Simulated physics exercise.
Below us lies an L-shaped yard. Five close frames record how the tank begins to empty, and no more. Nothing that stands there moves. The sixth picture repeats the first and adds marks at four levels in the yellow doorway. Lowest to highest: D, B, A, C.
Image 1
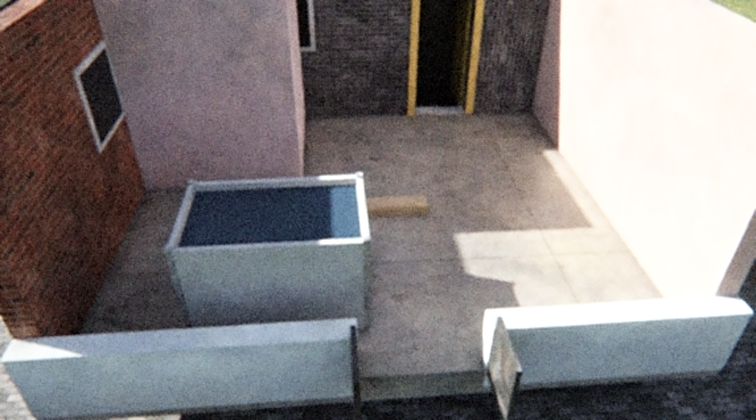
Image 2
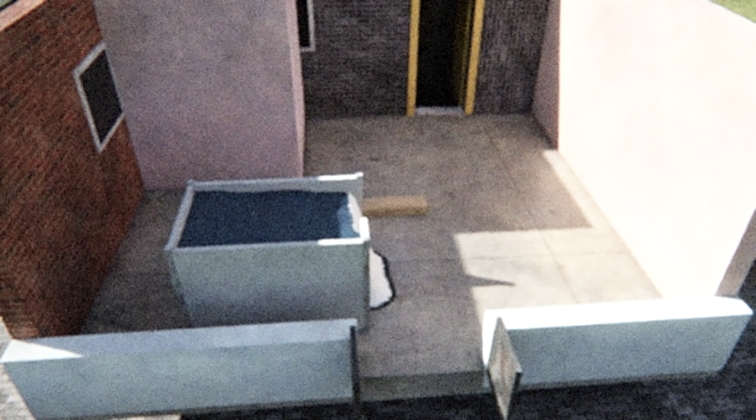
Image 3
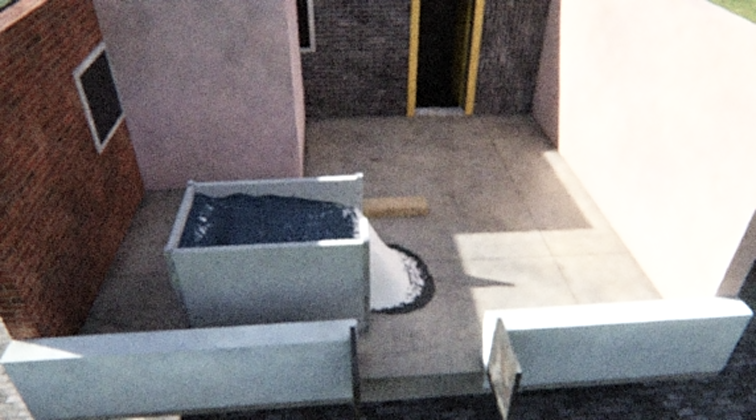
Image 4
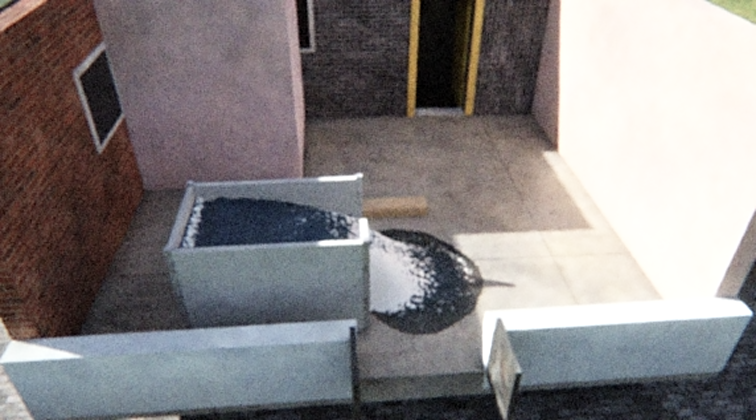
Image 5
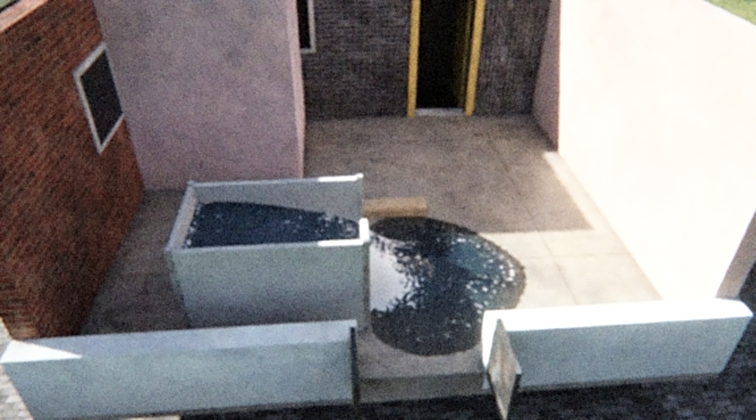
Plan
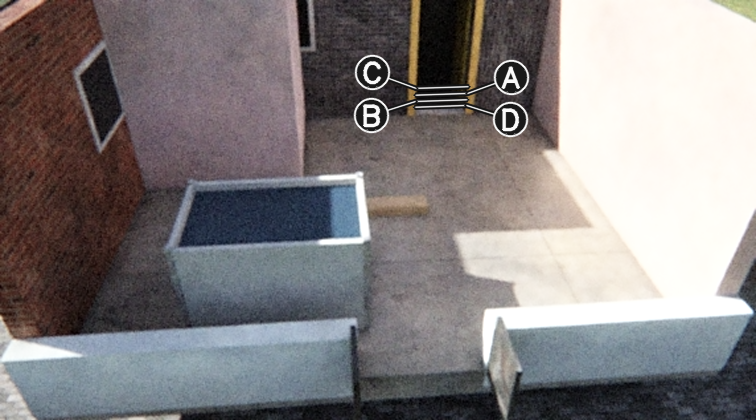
The video shows a walled yard seen from above, with a white tank of dark water at left; water pours from the tank's right side, spreading across the paved ground in a widening, rounded pool as the tank's level drops.
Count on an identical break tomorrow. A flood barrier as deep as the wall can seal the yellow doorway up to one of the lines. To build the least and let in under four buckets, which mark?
D.
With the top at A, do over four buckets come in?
No.
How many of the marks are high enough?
All of the four.
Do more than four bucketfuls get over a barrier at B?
No.
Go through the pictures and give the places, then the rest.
In the first picture, water in the tank at rest, its middle at (274, 216); foot of the yellow doorway at (440, 114); open gate at (422, 310).
In the second picture, water covers 1 % of the ground, its front hidden from here.
In the third picture, front seen at (426, 292), 3 % of the ground wet.
In the fourth picture, front seen at (472, 269), 6 % of the ground wet.
In the fifth picture, front seen at (510, 260), 11 % of the ground wet.
On the marked copy, A at (441, 94); B at (441, 100); C at (442, 87); D at (440, 106); from the bottom up D, B, A, C.
If A is chosen, nothing gets over.
If B is chosen, nothing gets over.
If C is chosen, nothing gets over.
If D is chosen, a bucket or two gets in.
